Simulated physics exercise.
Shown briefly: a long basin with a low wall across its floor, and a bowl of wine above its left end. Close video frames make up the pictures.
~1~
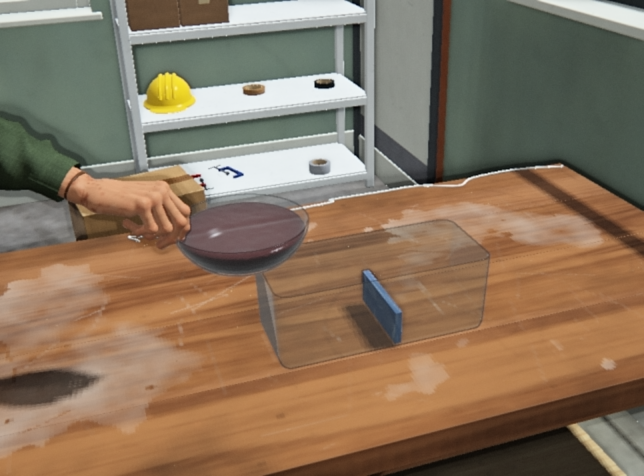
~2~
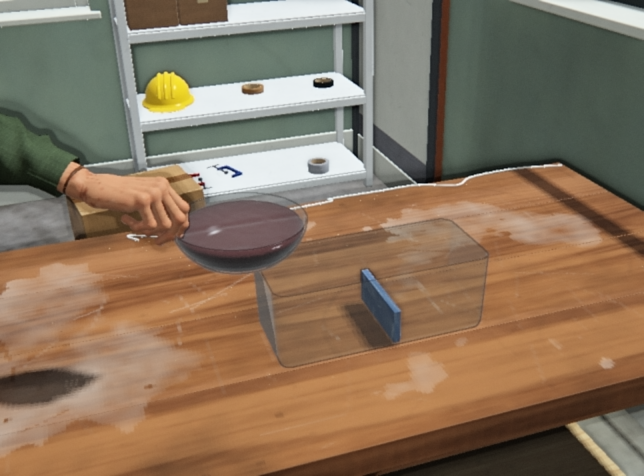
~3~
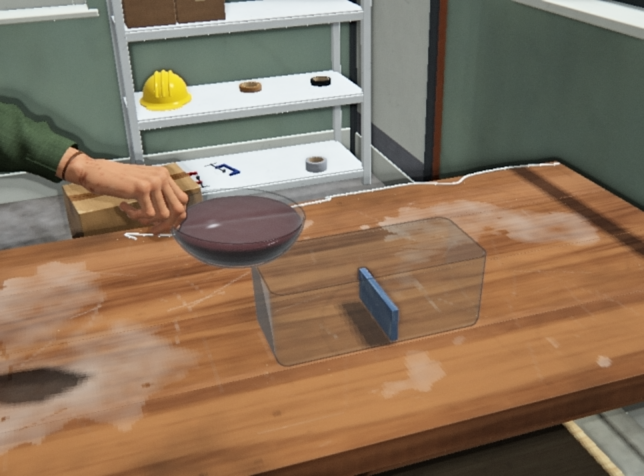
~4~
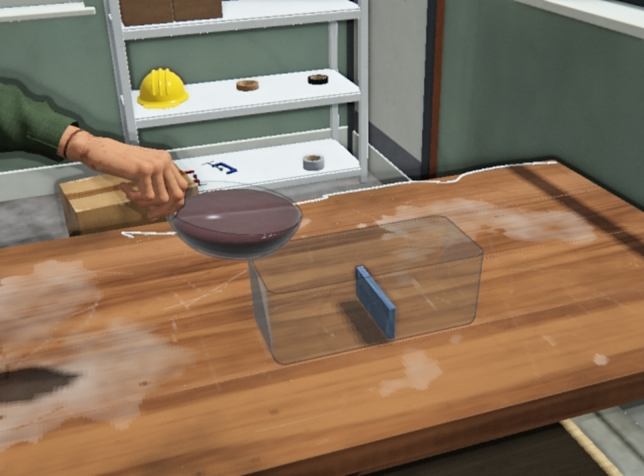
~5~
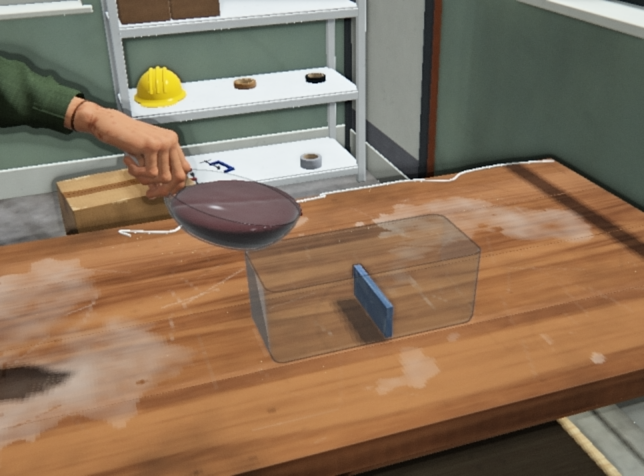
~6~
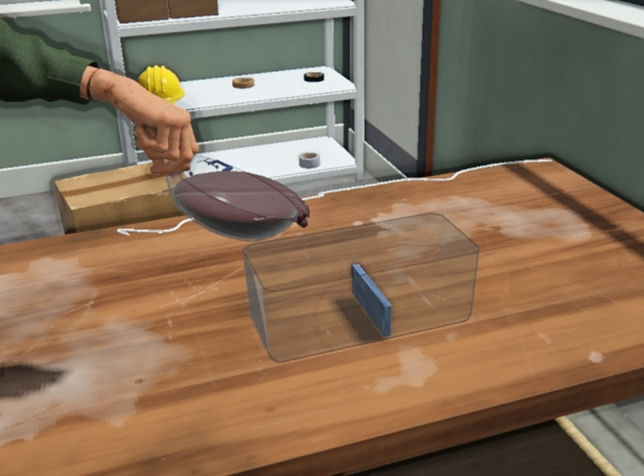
A hand tilts a glass bowl of dark red liquid rightward above a clear basin.
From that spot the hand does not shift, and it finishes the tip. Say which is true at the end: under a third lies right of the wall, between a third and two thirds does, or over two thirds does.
Between a third and two thirds lies right of the wall.
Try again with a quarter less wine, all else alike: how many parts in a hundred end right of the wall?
That works out to some 35 %.
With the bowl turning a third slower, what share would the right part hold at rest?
Around 30 percent.
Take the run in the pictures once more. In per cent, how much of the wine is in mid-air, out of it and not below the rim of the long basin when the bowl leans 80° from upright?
It comes to around 55 per cent.
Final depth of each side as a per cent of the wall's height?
30 % left, 40 % right.
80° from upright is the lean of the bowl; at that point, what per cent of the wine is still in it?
About 15 % remains.
A moment on, the bowl is tipped on its side and 13 per cent is still to pour, 24 is left of the wall and 7 right of it.
Next, the bowl is tipped on its side and 0 per cent is still to pour, 39 is left of the wall and 50 right of it.
Then the bowl is tipped on its side and 0 per cent is still to pour, 46 is left of the wall and 47 right of it.
Later the bowl is tipped on its side and 0 per cent is still to pour, 46 is left of the wall and 47 right of it.
At rest 46 per cent lies left of the wall, 47 right of it and 7 outside.
